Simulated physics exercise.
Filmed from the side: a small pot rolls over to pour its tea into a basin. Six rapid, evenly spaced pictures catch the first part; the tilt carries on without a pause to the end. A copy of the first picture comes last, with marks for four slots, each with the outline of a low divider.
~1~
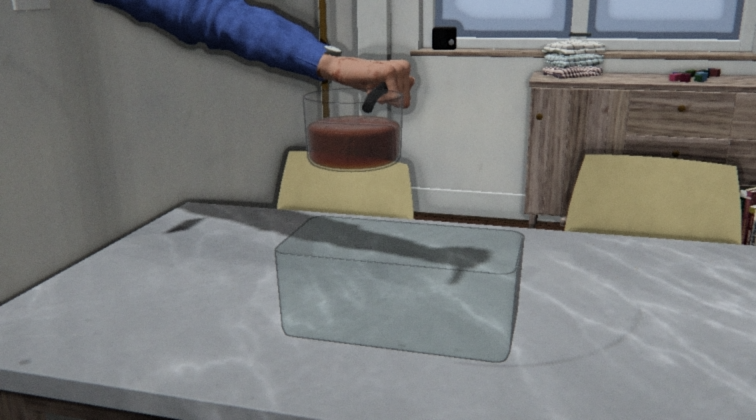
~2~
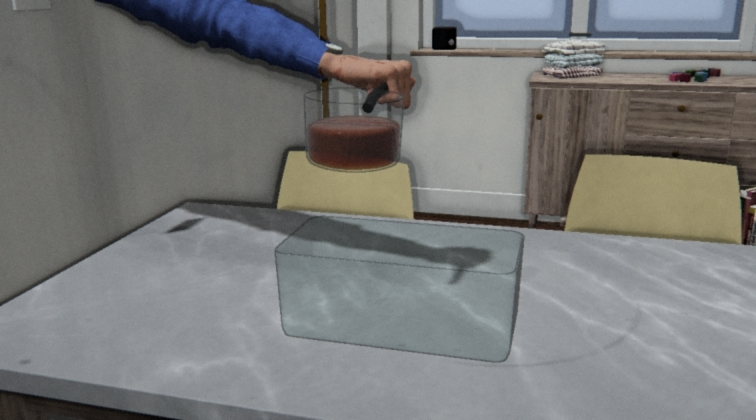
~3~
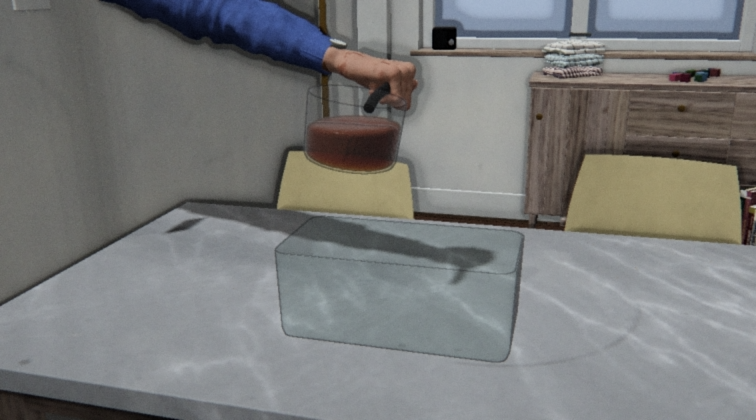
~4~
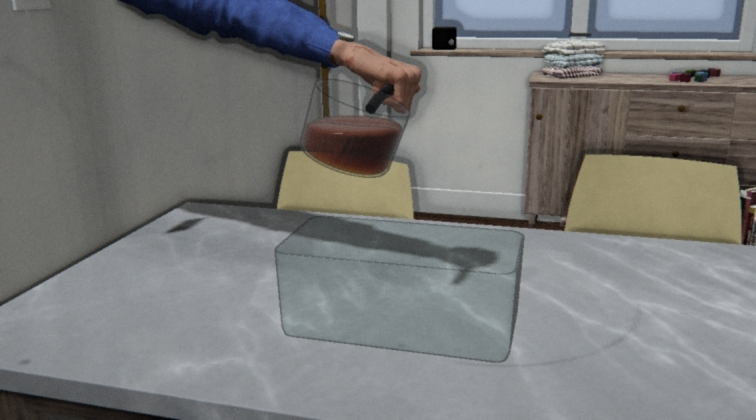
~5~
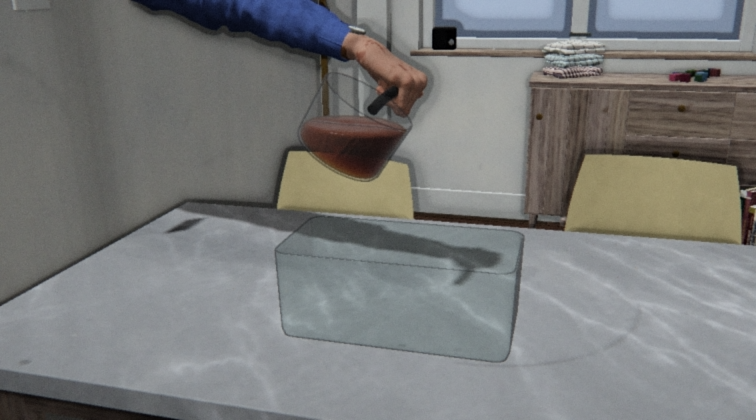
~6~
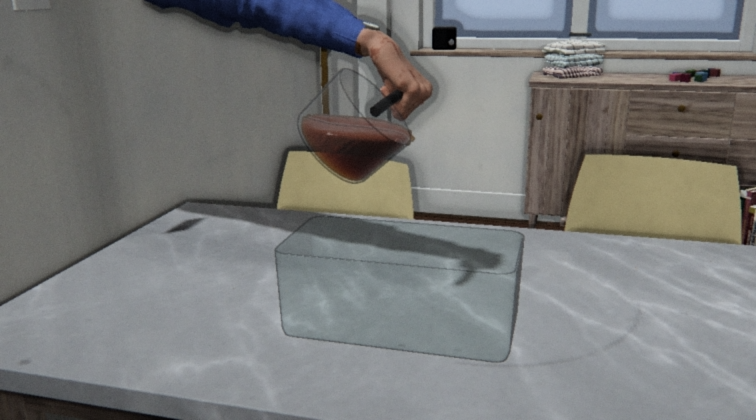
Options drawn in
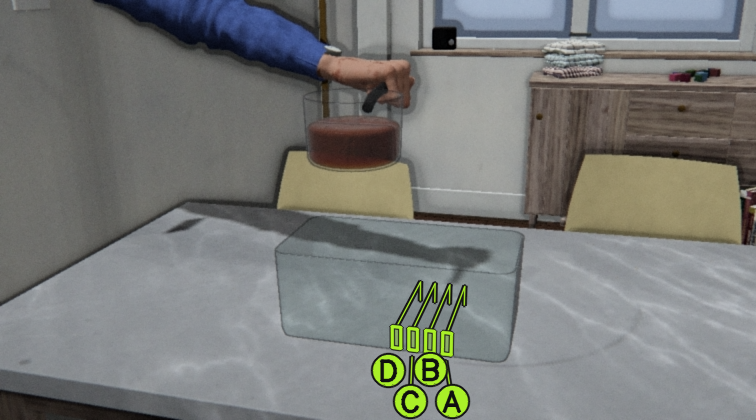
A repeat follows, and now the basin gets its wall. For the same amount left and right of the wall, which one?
Use slot B.
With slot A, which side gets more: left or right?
More ends on the left.
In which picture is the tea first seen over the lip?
Picture 6.
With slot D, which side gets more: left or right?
More ends on the right.
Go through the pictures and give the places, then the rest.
Upright, lip at (399, 96); basin from (283, 332) to (510, 360); nothing has left yet.
Tipped about 2°, lip at (400, 98); nothing has left yet.
Tipped about 9°, lip at (404, 104); nothing has left yet.
Tipped about 19°, lip at (407, 114); nothing has left yet.
Tipped about 32°, lip at (409, 127); nothing has left yet.
Tipped about 47°, lip at (408, 142); tea is over the lip, down to (408, 142).
On the marked copy, A at (445, 361); B at (428, 358); C at (412, 356); D at (395, 354).
Choosing A, about 76 % ends left of the wall and 22 % right of it.
Choosing B, about 47 % ends left of the wall and 52 % right of it.
Choosing C, about 15 % ends left of the wall and 84 % right of it.
Choosing D, about 13 % ends left of the wall and 86 % right of it.
